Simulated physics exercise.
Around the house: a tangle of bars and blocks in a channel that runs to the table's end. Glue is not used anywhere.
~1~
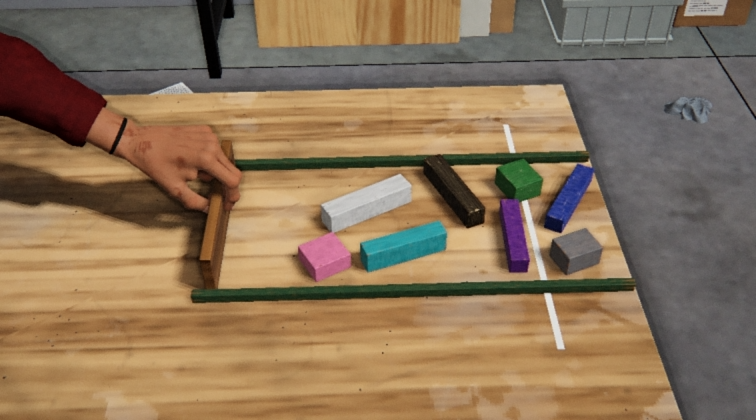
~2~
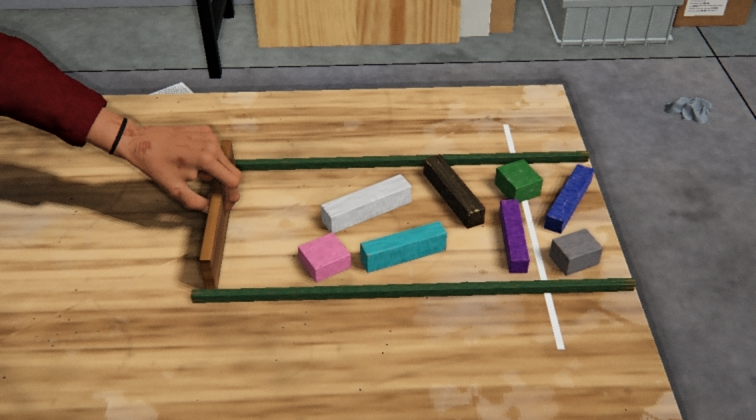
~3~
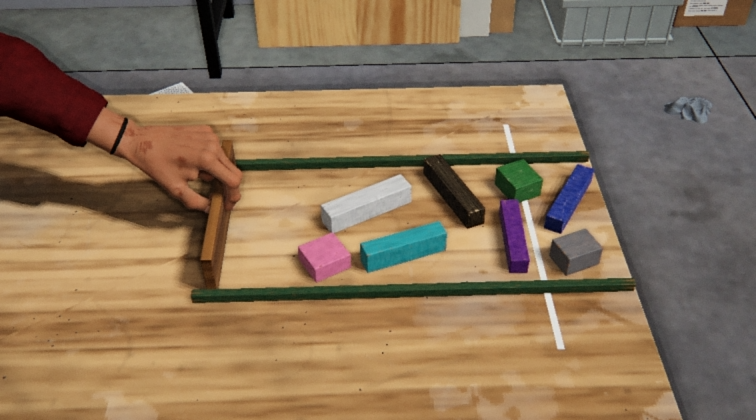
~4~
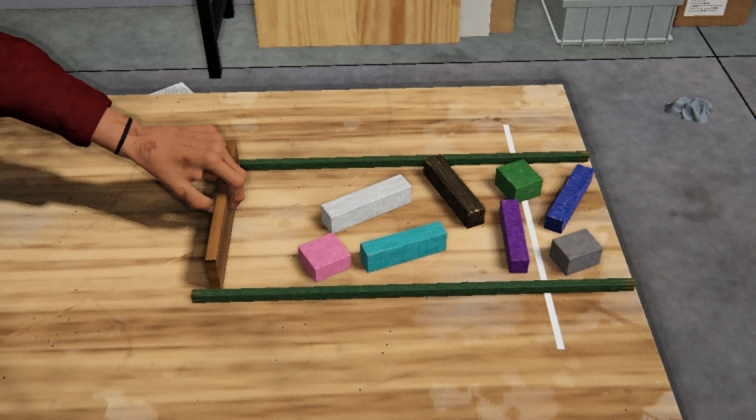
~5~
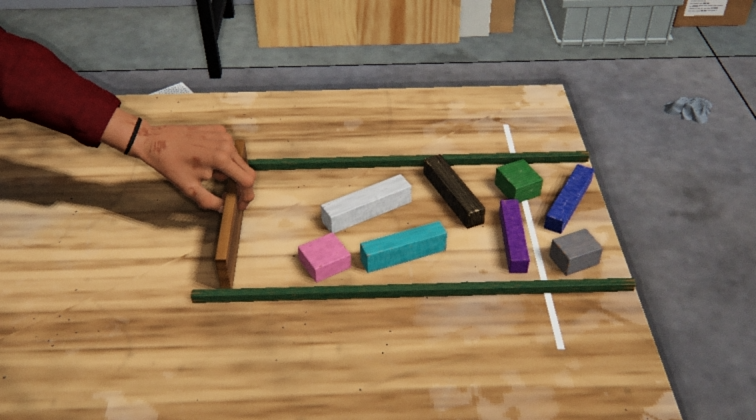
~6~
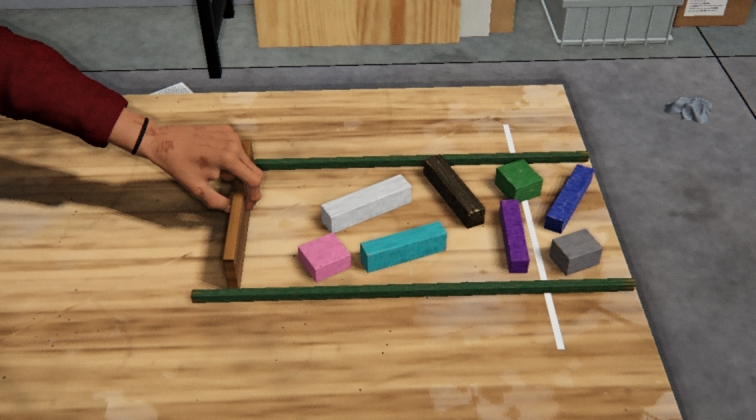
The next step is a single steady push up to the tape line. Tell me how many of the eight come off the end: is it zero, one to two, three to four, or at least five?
It is one to two.
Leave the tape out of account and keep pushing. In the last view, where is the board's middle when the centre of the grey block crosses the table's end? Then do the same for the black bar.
First near (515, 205), second near (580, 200).
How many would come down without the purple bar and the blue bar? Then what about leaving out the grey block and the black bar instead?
That makes 0 fallen, then 0 fallen in the other try.
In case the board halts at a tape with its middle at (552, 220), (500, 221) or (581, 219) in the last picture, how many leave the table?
Try by try, 3, 0 and 6.
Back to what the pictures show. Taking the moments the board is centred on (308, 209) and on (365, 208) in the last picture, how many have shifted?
In order, the tallies are 1 and 4.
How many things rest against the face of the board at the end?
At rest, 2 are in contact.
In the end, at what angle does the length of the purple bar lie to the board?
Out of line by around 10°.
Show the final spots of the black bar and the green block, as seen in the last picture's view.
(554, 185) and (579, 181), approximately.
A little later, none off yet; blue bar at rest near (570, 198); grey block at rest near (576, 252); green block at rest near (519, 181).
When it is over, the number that fall off is one or two; down, grey block and blue bar.
